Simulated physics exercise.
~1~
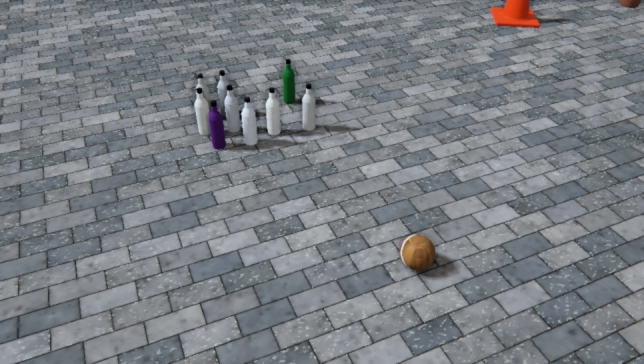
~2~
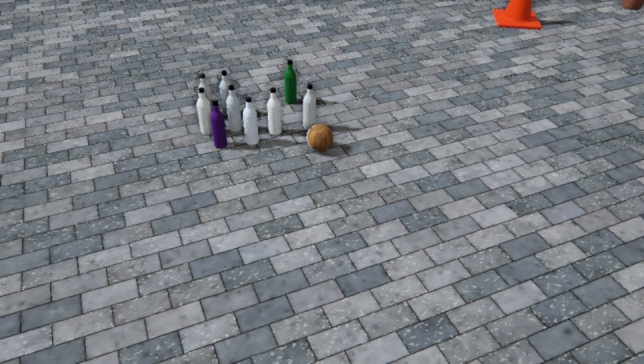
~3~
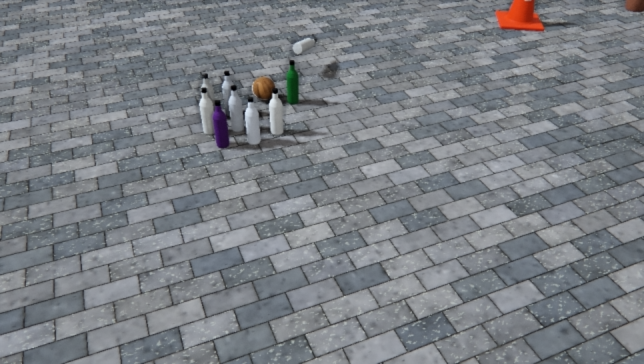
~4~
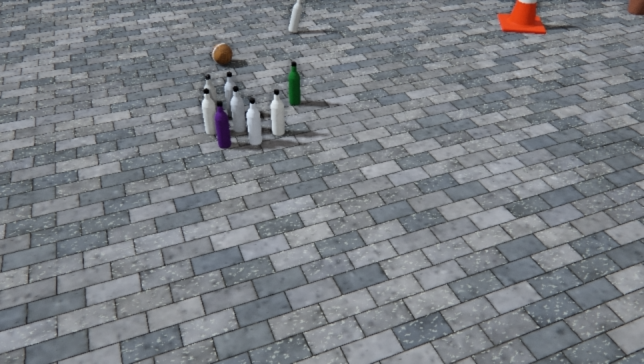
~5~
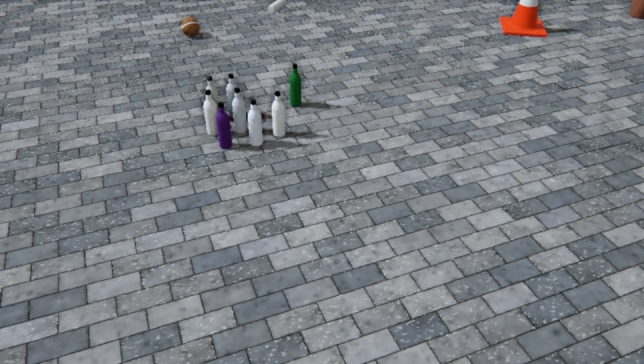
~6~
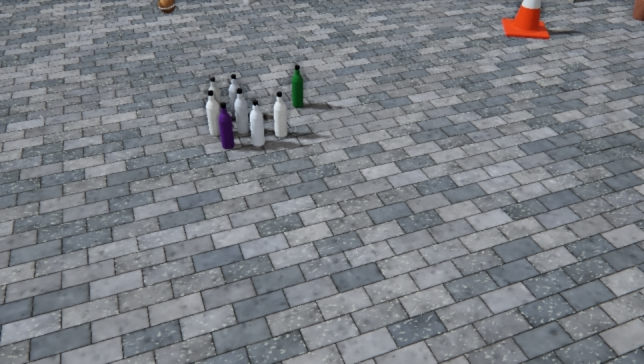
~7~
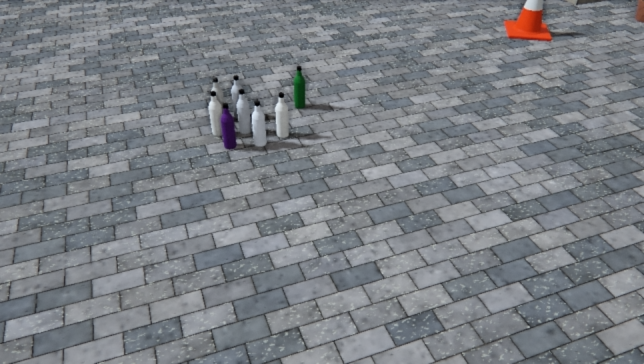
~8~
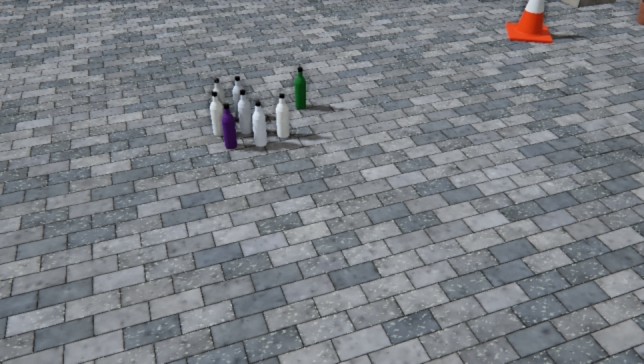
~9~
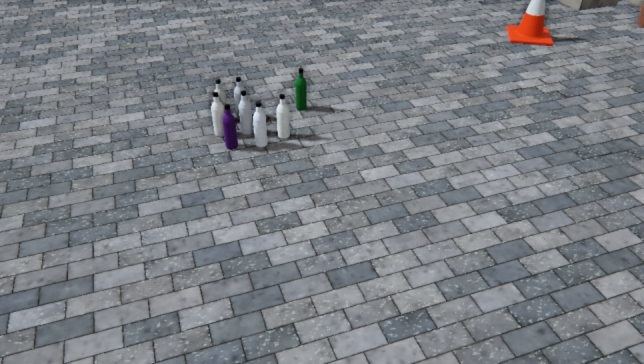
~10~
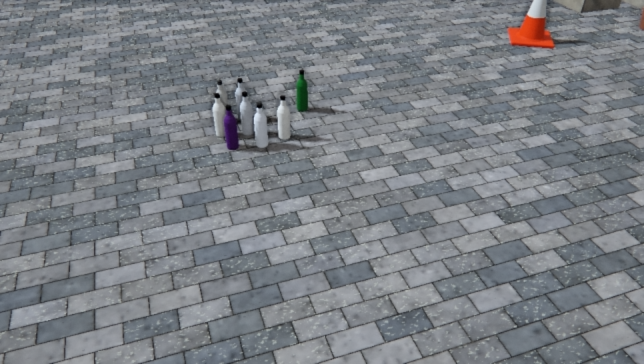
On a grey paved area with an orange cone nearby, a wooden ball rolled up and left into a group of capped bottles, knocked one white bottle away and rolled out of view, leaving the purple, green and other white ones standing.
